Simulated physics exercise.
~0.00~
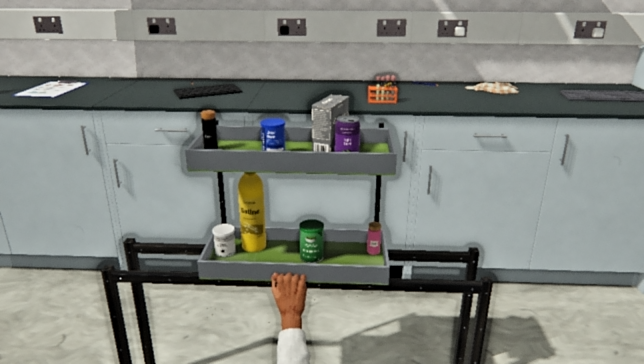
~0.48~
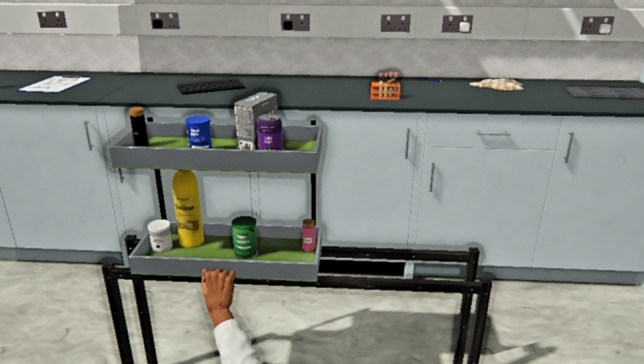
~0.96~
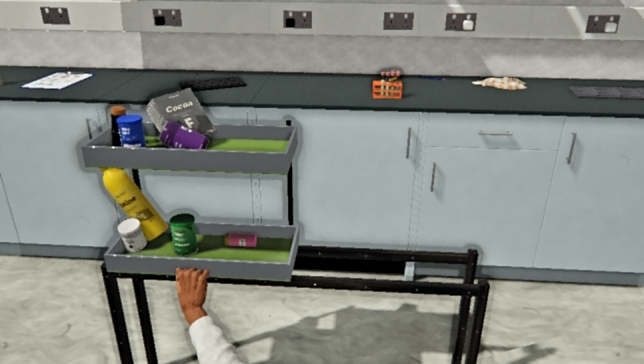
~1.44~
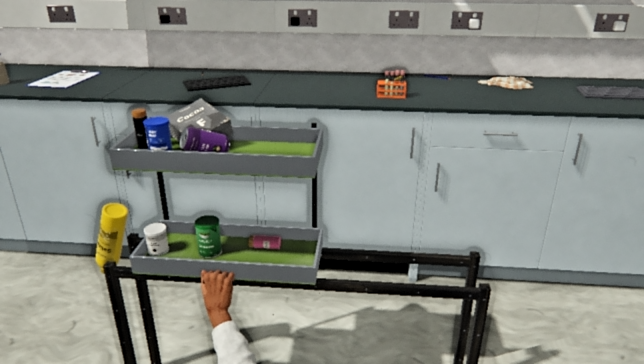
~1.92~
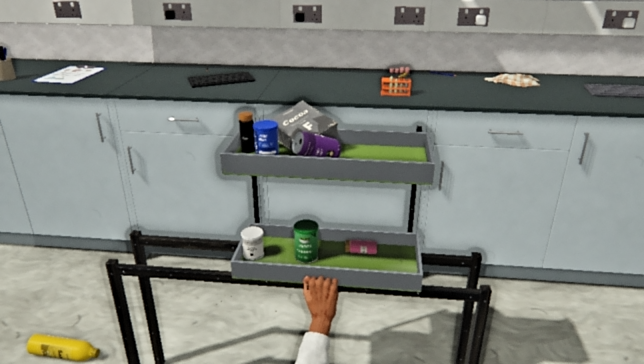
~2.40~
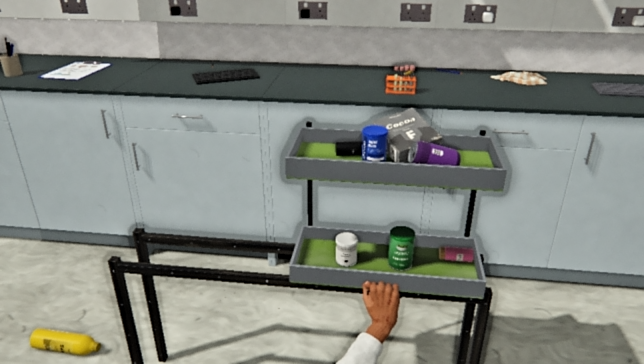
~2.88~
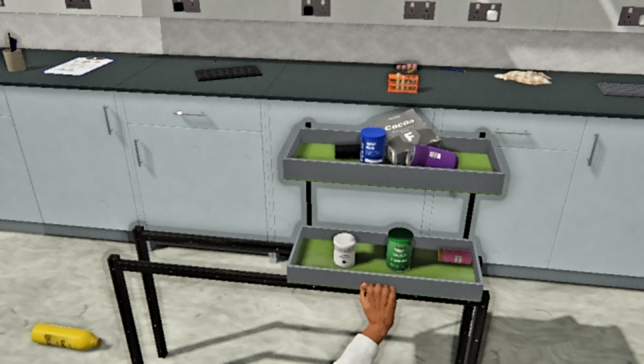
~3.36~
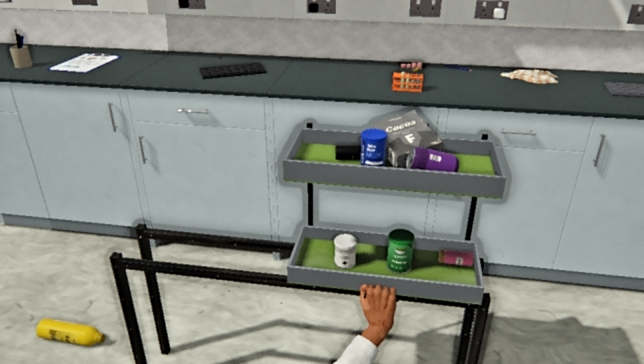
A hand grips the lower edge of a two-tier grey tray rack on black rails, seen from the front in a room with pale blue cupboards and a dark worktop. The upper tray holds a black shaker, blue tin, grey packet and purple can; the lower holds a white tin, yellow bottle, green tin and pink shaker. The rack slides left and stops, toppling the purple can and pink shaker while the yellow bottle tips over the left end and drops. The rack then travels right, and the black shaker falls. It finally rests at the right, the packet also tipped, three tins upright and the bottle lying on the floor.
